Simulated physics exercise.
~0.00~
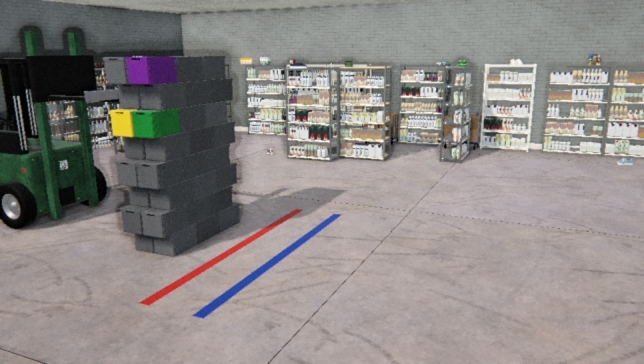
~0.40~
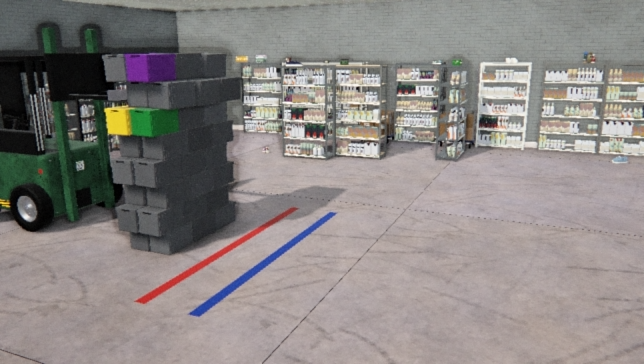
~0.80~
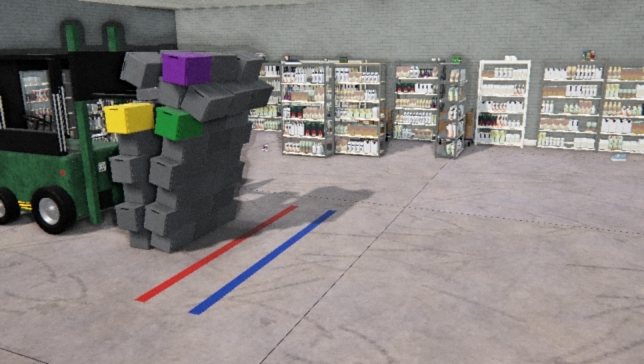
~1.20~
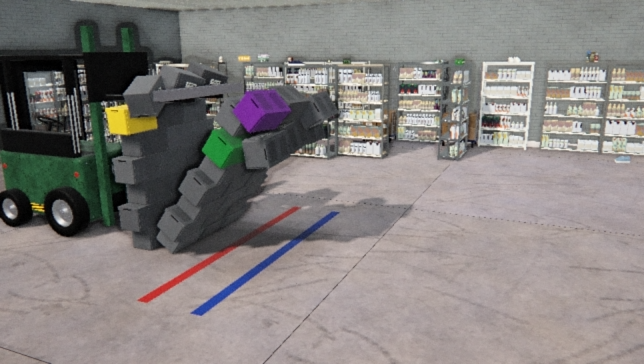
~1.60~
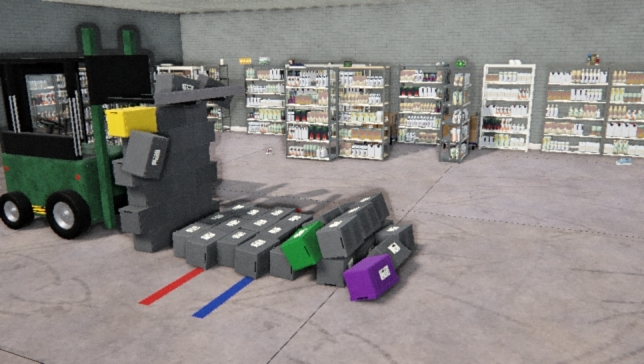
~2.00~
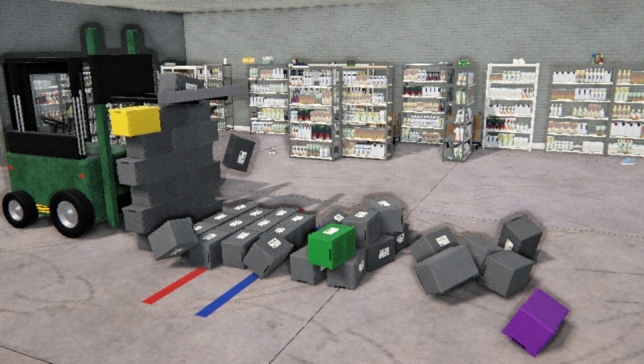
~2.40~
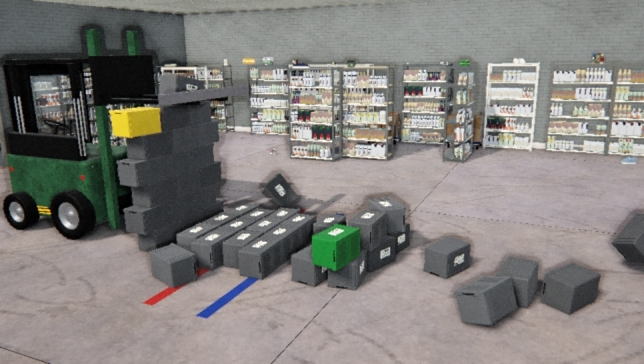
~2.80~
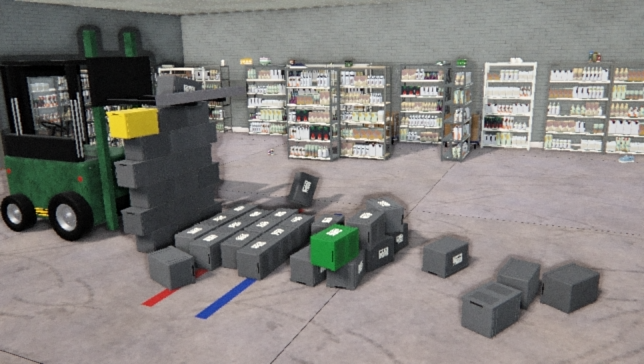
In a shop lined with shelves of goods, seen from a slightly swaying, raised view, a tall stack of dark grey totes stands beside a green forklift on the left, with red and blue stripes on the floor. A purple tote sits near the top, with a yellow and a green one lower down. The forklift drives right, its beam pushing the upper stack until it leans and topples across both stripes. The purple tote tumbles away to the right and out of view. Grey totes lie scattered, the green one rests among them, and the yellow stays on the standing part.
